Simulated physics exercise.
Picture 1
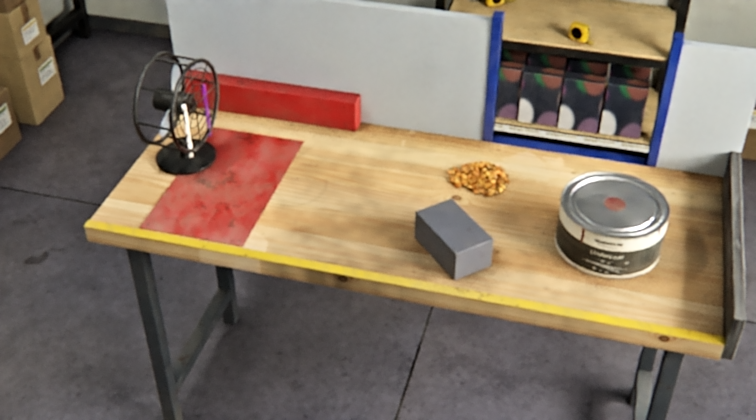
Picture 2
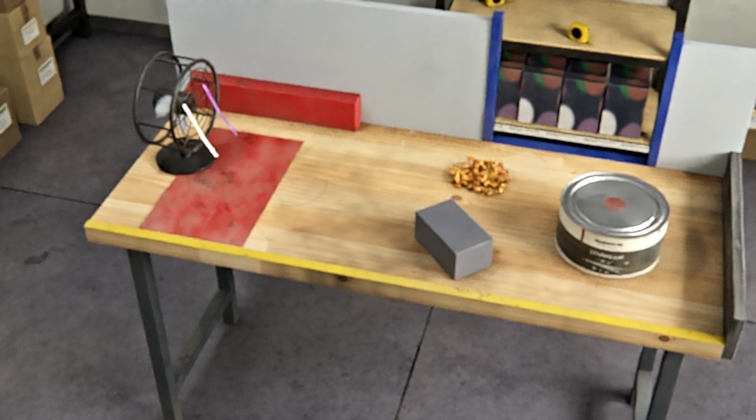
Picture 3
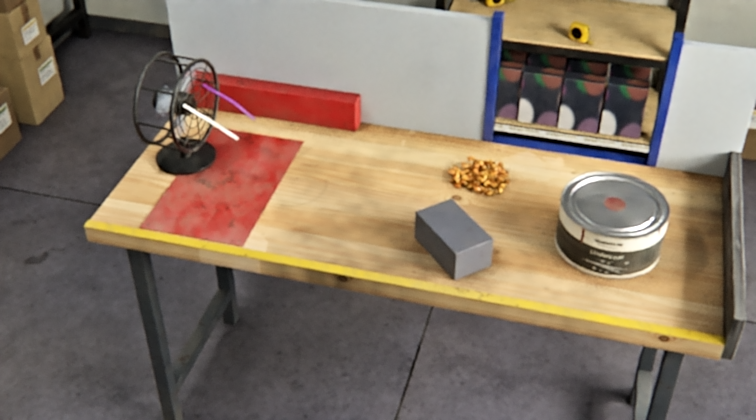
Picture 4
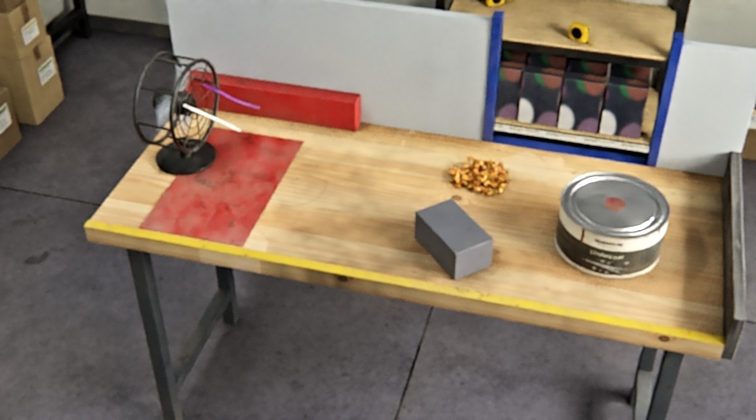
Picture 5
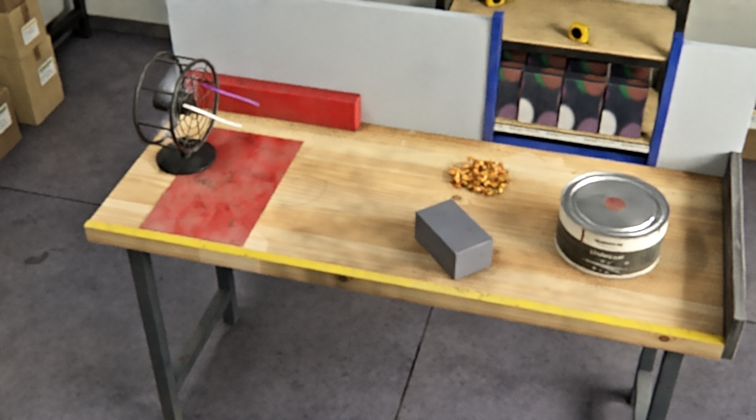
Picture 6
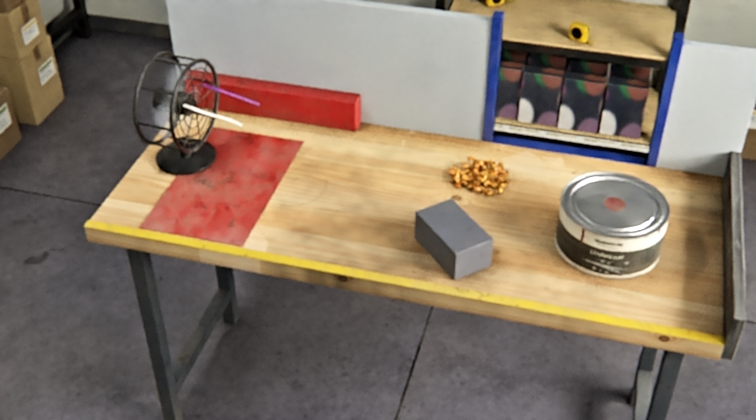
Ribbons on a small black fan lifting and streaming out to the right over a workbench while scattered orange crumbs barely shift.
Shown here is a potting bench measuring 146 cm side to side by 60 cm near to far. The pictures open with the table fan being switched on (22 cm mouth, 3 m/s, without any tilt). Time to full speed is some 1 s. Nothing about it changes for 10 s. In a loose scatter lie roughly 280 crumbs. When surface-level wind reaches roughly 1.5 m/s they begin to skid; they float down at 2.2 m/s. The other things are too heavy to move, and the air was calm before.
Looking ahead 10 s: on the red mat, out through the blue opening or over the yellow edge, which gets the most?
The blue one.
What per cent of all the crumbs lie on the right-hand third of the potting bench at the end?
Near 30 per cent at the end.
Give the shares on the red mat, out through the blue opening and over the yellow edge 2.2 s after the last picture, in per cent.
I'd say around 0 per cent at red, 40 per cent at blue, 0 per cent at yellow.
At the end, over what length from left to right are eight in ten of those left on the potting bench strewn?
Roughly 40 cm from left to right.
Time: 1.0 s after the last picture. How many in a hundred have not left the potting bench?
That works out to roughly 70 % remaining.
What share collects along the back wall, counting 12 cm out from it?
30 %.
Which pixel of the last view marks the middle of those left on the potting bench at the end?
Look near pixel (551, 166) of the last view.
Then, 1.0 s after the last picture, 94 % are on the move or not yet settled, 0 % are on the red mat, 0 % over the yellow edge and 28 % out through the blue opening; the middle of those still in play is near (540, 174).
Then, 2.2 s after the last picture, 64 % are on the move or not yet settled, 0 % are on the red mat, 0 % over the yellow edge and 44 % out through the blue opening; the middle of those still in play is near (540, 170).
Then, 4.6 s after the last picture, 56 % are on the move or not yet settled, 0 % are on the red mat, 0 % over the yellow edge and 48 % out through the blue opening; the middle of those still in play is near (566, 165).
Then, 9.1 s after the last picture, at the end, 0 % are on the red mat, 0 % over the yellow edge and 54 % out through the blue opening; the middle of those still in play is near (568, 164).
